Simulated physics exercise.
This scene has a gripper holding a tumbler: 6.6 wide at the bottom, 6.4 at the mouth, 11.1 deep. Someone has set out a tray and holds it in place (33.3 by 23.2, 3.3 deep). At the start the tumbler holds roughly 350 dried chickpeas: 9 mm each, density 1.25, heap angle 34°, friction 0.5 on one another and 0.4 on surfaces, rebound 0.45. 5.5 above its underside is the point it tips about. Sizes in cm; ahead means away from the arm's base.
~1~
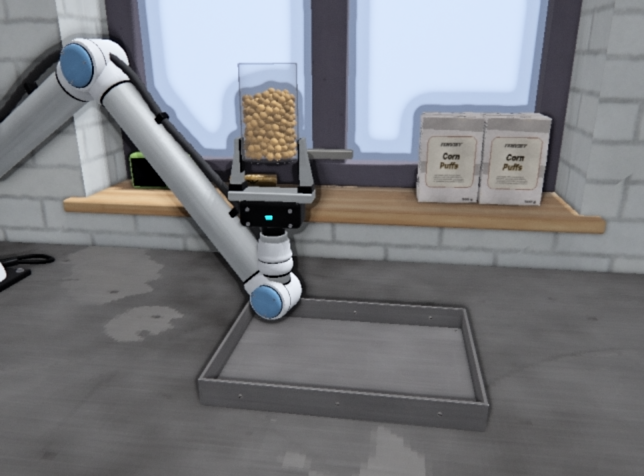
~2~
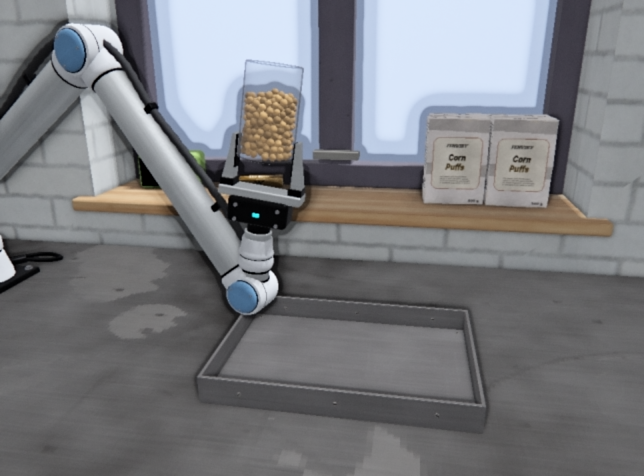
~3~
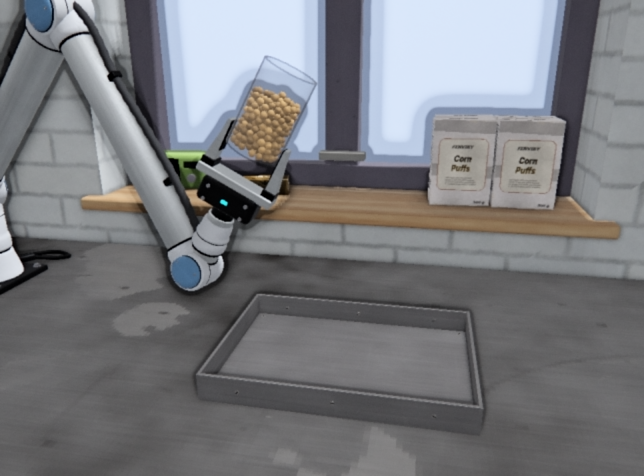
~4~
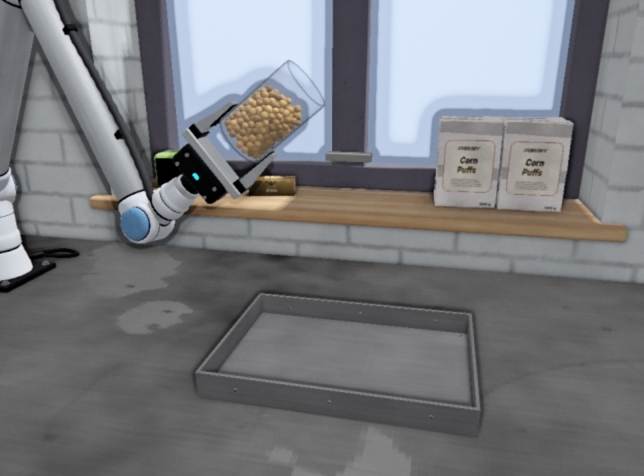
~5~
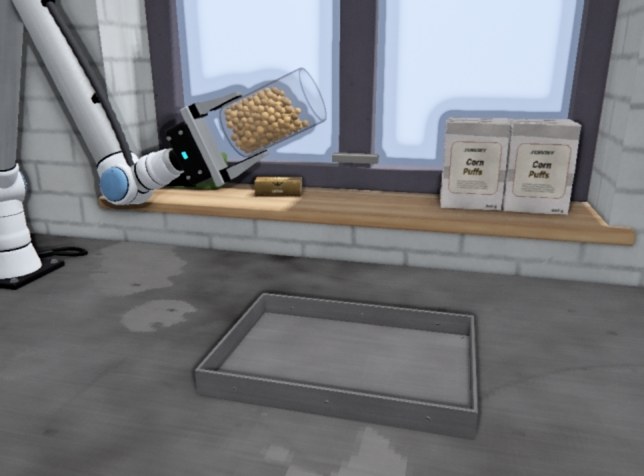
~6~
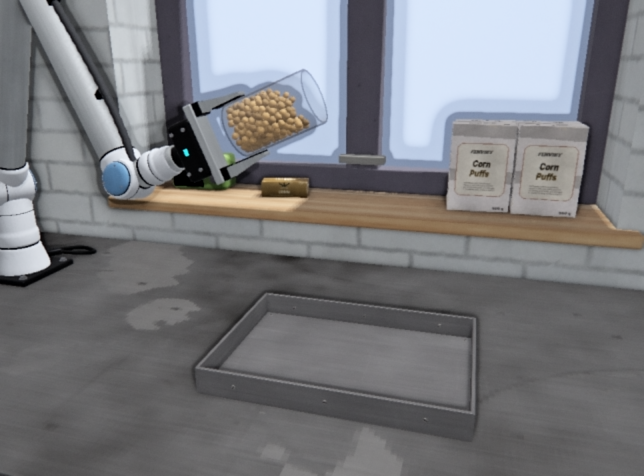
On a grey countertop before a window, a robot arm's gripper holds a clear tumbler of chickpeas upright behind an empty tray. The arm shifts left as it tilts the tumbler far over to the right, the chickpeas staying inside, and then the motion slows to almost nothing.
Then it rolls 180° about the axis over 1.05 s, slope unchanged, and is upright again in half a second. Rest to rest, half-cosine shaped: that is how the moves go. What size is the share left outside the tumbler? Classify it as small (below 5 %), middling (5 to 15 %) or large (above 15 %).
Classified as small.
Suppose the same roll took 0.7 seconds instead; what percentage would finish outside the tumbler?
Then roughly 0 %.
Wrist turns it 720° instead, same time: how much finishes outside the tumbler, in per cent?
Then about 0 per cent.
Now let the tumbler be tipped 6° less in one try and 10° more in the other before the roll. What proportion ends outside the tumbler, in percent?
You'd get close to 0 per cent, then close to 5 per cent.
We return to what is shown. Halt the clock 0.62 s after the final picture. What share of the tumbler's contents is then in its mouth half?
Close to 30 per cent sits in the mouth half.
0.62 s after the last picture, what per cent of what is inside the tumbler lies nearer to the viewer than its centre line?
45 per cent.
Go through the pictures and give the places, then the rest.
Tumbler middle at (269, 113), upright; upper third of the load around (270, 106), from x 245 to 295, top at y 90; 353 in the tumbler, in the first frame.
Tumbler middle at (270, 113), tipped 8°; upper third of the load around (271, 106), from x 245 to 295, top at y 90, in the second frame.
Tumbler middle at (271, 113), tipped 28°; upper third of the load around (269, 106), from x 235 to 295, top at y 90, in the third frame.
Tumbler middle at (272, 114), tipped 51°; upper third of the load around (268, 107), from x 230 to 300, top at y 90, in the fourth frame.
Tumbler middle at (273, 114), tipped 65°; upper third of the load around (266, 106), from x 230 to 305, top at y 90, in the fifth frame.
Tumbler middle at (274, 115), tipped 67°; upper third of the load around (266, 107), from x 230 to 305, top at y 95; 353 in the tumbler, in the sixth frame.
Then, 0.62 s later, tipped 67°, highest piece 37 above the table; 353 in the tumbler.
Then, 1.24 s later, tipped 46°, highest piece 37 above the table; 353 in the tumbler.
Then, 1.75 s later, upright, highest piece 38 above the table; 353 in the tumbler.
Then, 2.45 s later, upright, highest piece 38 above the table; 353 in the tumbler.
At rest, 353 in the tumbler. That is 0 % outside the tumbler.
